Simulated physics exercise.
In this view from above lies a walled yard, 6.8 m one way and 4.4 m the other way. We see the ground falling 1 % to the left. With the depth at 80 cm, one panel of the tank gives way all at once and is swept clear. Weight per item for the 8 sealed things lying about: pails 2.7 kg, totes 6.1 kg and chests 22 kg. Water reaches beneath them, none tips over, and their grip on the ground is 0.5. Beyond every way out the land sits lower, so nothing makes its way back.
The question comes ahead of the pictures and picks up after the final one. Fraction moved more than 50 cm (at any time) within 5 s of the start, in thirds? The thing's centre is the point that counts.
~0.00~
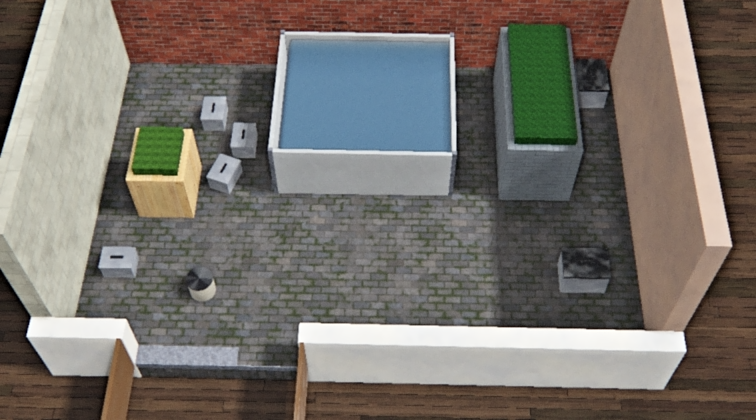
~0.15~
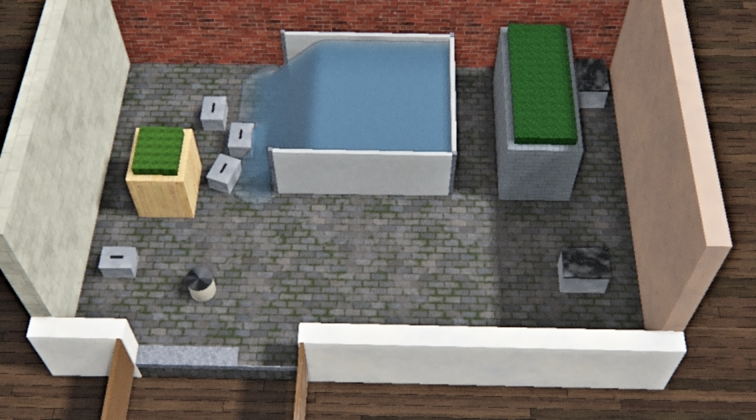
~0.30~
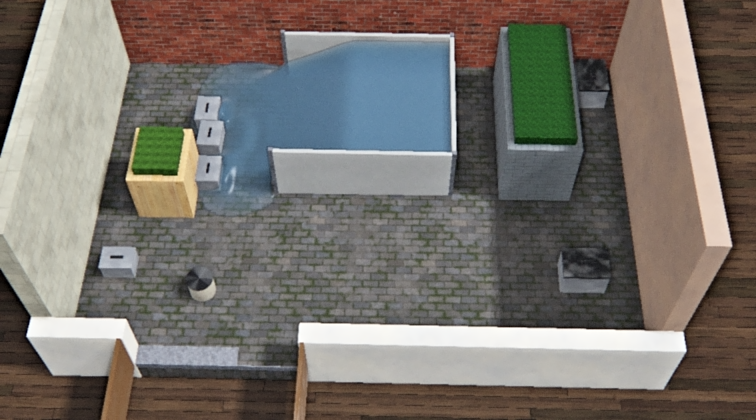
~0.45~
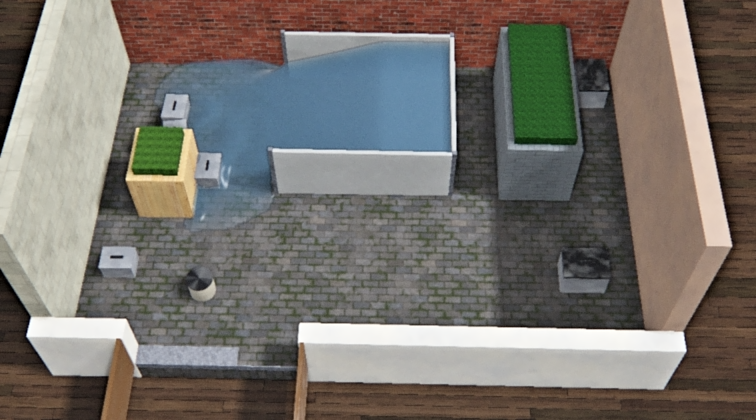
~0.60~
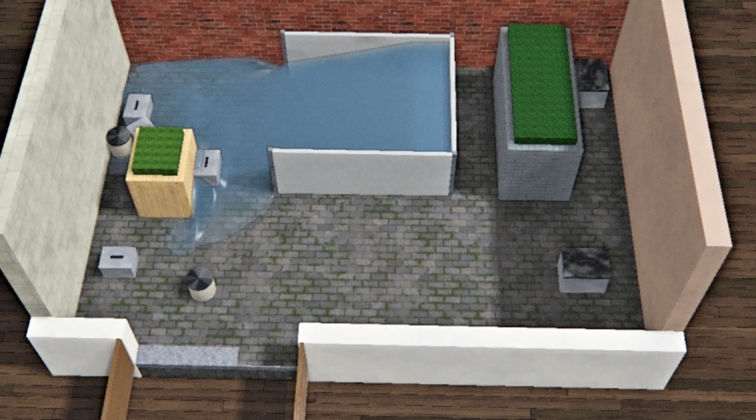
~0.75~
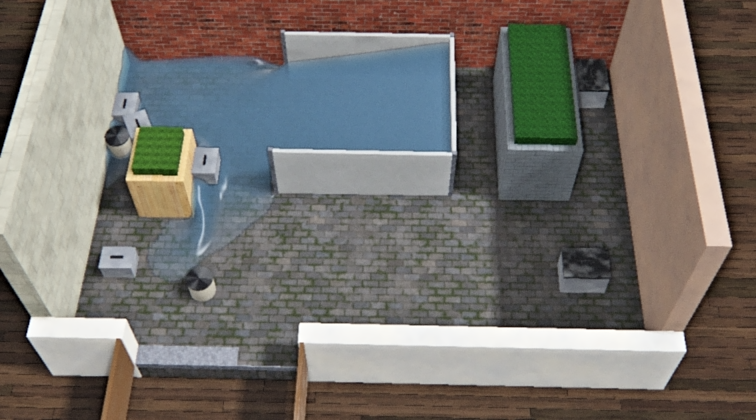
The proportion hits two thirds or exceeds it.
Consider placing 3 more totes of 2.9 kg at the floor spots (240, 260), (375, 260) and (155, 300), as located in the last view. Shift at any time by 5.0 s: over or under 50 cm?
One after another they come out above it, inside the limit, above it.
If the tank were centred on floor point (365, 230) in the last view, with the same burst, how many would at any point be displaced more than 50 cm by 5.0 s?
Result: 6 of them.
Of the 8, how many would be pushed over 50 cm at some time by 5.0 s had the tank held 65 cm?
The answer would then be 6.
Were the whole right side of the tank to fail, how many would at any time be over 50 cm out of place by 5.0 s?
Count: 4.
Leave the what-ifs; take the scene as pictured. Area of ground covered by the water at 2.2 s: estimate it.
Roughly 15 m2.
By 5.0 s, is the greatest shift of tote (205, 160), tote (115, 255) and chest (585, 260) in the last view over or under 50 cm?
The first is beyond the limit, the second beyond the limit, and the third inside the limit.
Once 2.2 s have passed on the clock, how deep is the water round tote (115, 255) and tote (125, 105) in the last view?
Depth approx. 33 cm / 58 cm.
After 1.1 s 3 of 8 are over 50 cm from their spots; 4 afloat.
After 2.2 s 6 of 8 are over 50 cm from their spots; 4 afloat.
After 3.5 s 5 of 8 are over 50 cm from their spots; 3 afloat.
After 5.0 s 6 of 8 are over 50 cm from their spots, and 6 have been at some point; 2 afloat.
